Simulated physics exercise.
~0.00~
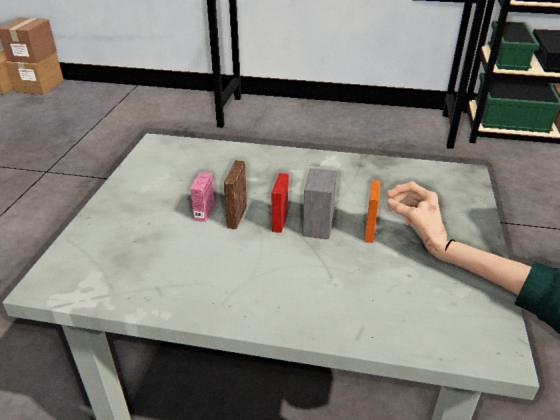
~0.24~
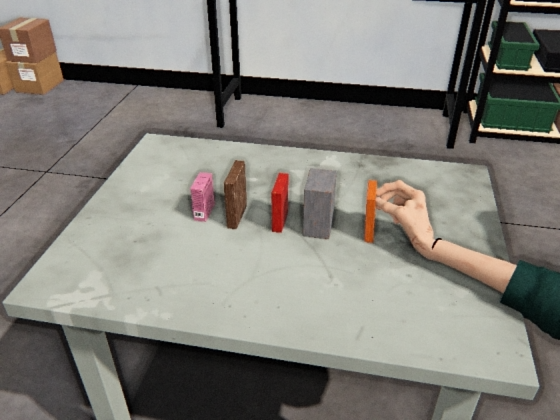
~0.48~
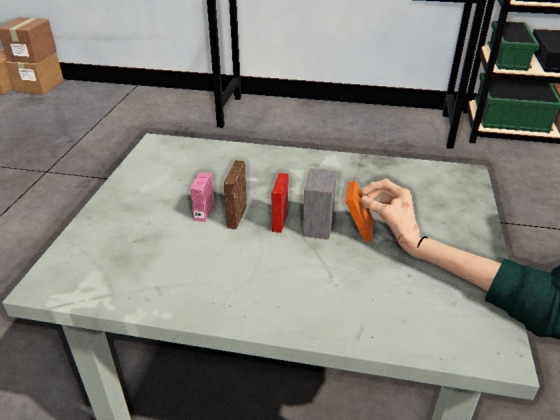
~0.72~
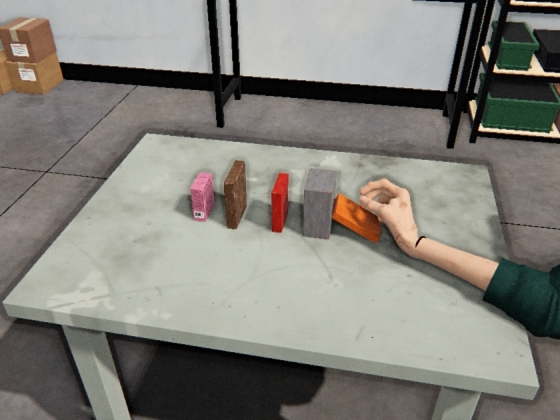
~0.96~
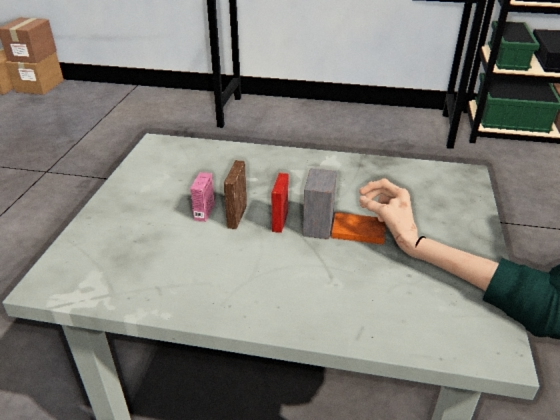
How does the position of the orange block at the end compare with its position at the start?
At the start the orange block stands upright at the right end of the row, and at the end it lies on its side on the table beside the grey block.
